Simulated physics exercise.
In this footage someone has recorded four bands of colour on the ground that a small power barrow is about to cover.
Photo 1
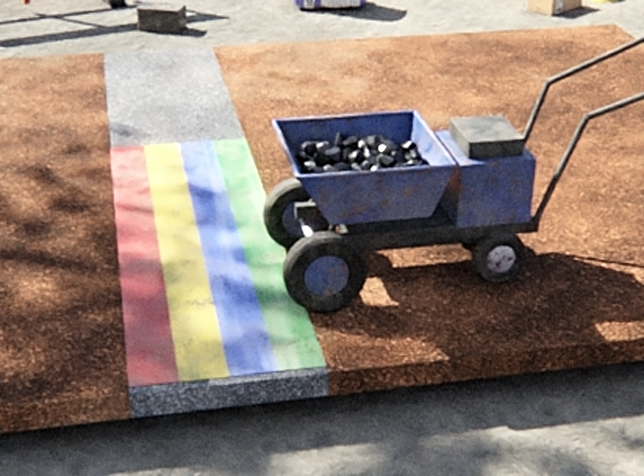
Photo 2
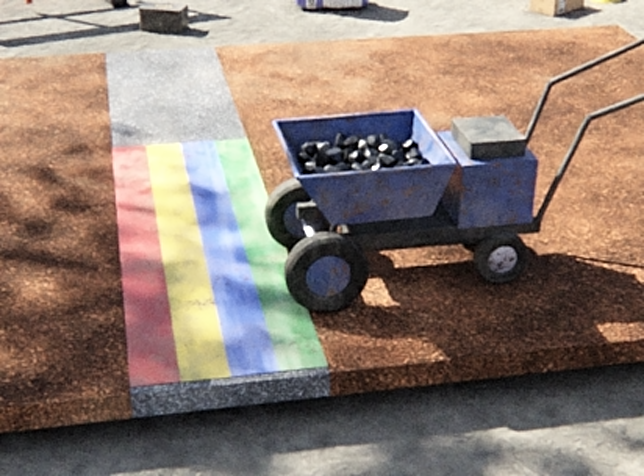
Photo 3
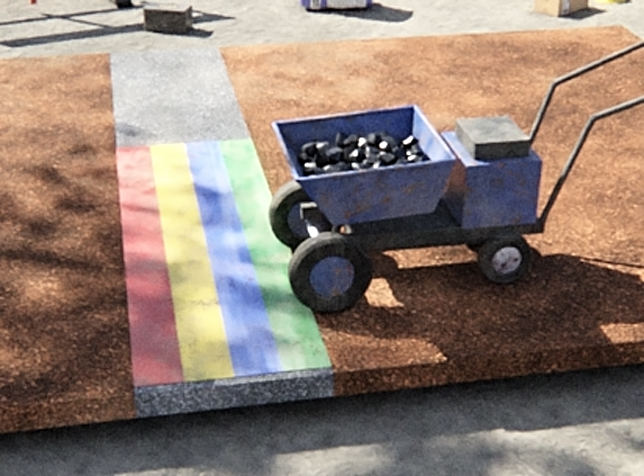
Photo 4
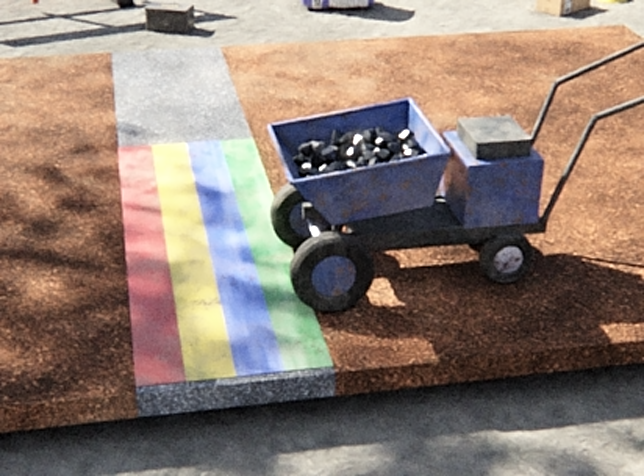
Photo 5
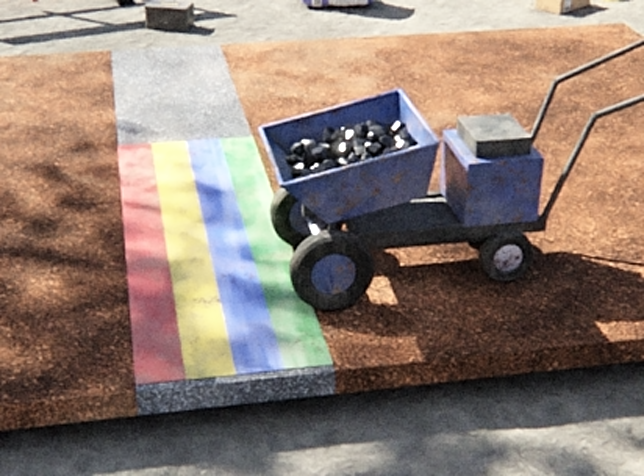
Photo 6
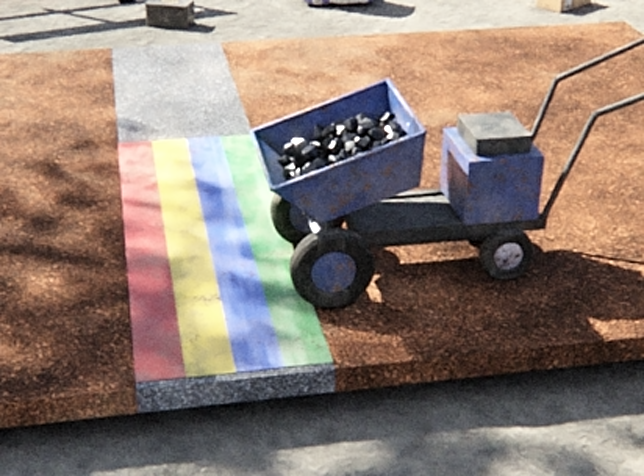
At first, a small blue power barrow loaded with black lumps of coal stands with its skip level, just right of red, yellow, blue and green bands on the ground. Then the skip gradually tilts toward the left, its rear rising away from the chassis, while the coal stays inside.
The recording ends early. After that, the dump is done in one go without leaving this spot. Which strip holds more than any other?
The yellow strip.
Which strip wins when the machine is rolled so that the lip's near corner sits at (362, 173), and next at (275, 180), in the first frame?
Well, from the first place it would be blue, and from the second the red one.
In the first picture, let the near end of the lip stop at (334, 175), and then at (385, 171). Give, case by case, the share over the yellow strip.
Roughly 30 per cent, and 10 per cent.
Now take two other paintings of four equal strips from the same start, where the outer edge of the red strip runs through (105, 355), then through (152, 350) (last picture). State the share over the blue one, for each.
Near 20 and then 0 in a hundred.
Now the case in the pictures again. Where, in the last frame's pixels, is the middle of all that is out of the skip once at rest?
It settles centred around (178, 279).
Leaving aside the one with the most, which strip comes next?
The second place goes to the red strip.
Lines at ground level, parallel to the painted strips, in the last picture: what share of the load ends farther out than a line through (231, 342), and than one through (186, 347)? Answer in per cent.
Respectively 80 and 40 percent.
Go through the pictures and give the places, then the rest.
Lip of the skip at (299, 178), level; top of the load at (356, 157), lumps of coal; green strip at (292, 335); blue strip at (245, 340); yellow strip at (198, 345); red strip at (150, 350), in the first frame.
Lip of the skip at (299, 179), level; top of the load at (356, 157), in the second frame.
Lip of the skip at (298, 181), tipped barely; top of the load at (369, 152), in the third frame.
Lip of the skip at (292, 183), tipped a little; top of the load at (383, 157), in the fourth frame.
Lip of the skip at (283, 186), tipped a little; top of the load at (375, 151), in the fifth frame.
Lip of the skip at (272, 190), tipped clearly; top of the load at (377, 136); green strip at (299, 332); blue strip at (252, 336); yellow strip at (205, 341); red strip at (157, 345), in the sixth frame.
Soon, skip tipped steeply; all in the skip.
A while on, skip tipped right over; nearly all in the skip; a small part over the yellow strip; a stray few over the red strip.
Towards the end, skip tipped right over; about a third in the skip; a stray few over the blue strip; about a third over the yellow strip; about a quarter over the red strip; a small part off the paint.
Finally, skip tipped right over; a small part in the skip; none over the green strip; a small part over the blue strip; about a third over the yellow strip; about a quarter over the red strip; a small part off the paint.
